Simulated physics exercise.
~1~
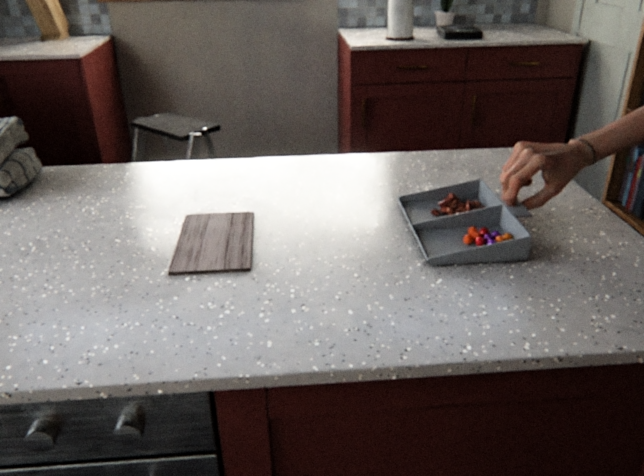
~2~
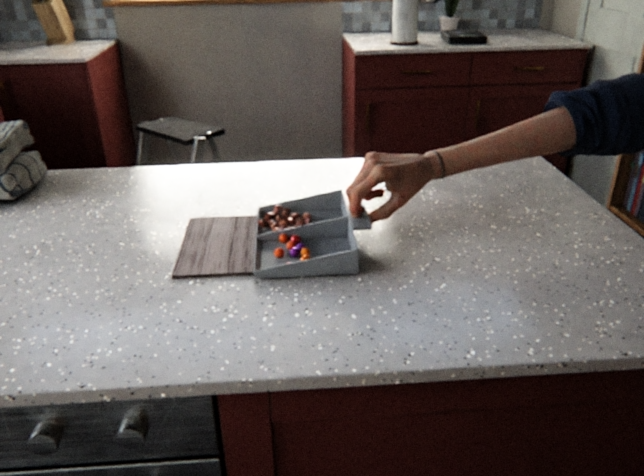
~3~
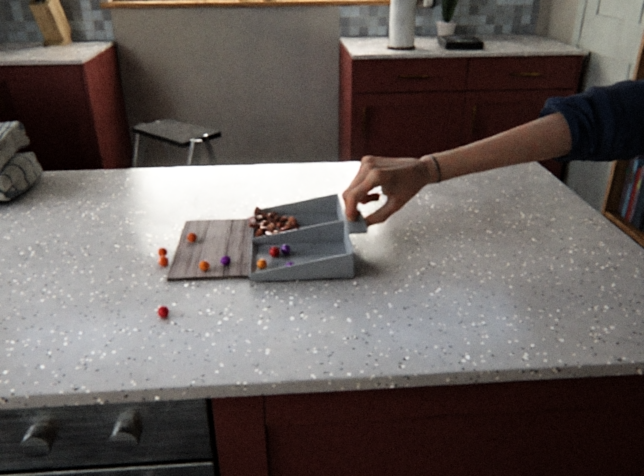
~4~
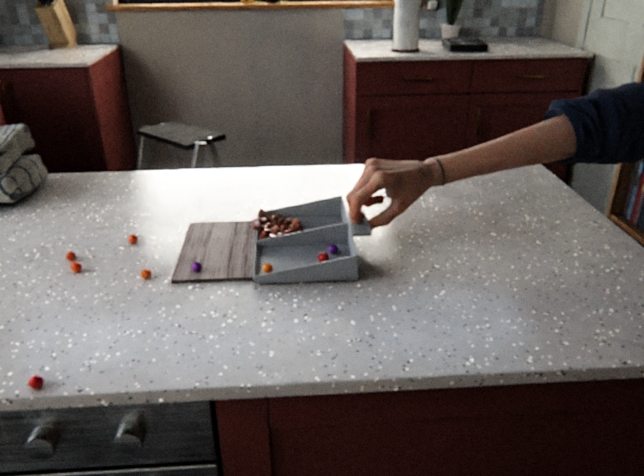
Kitchen counter, a hand pushing a grey two-compartment tray left against a wooden board, colourful beads spilling out while brown pieces stay inside.
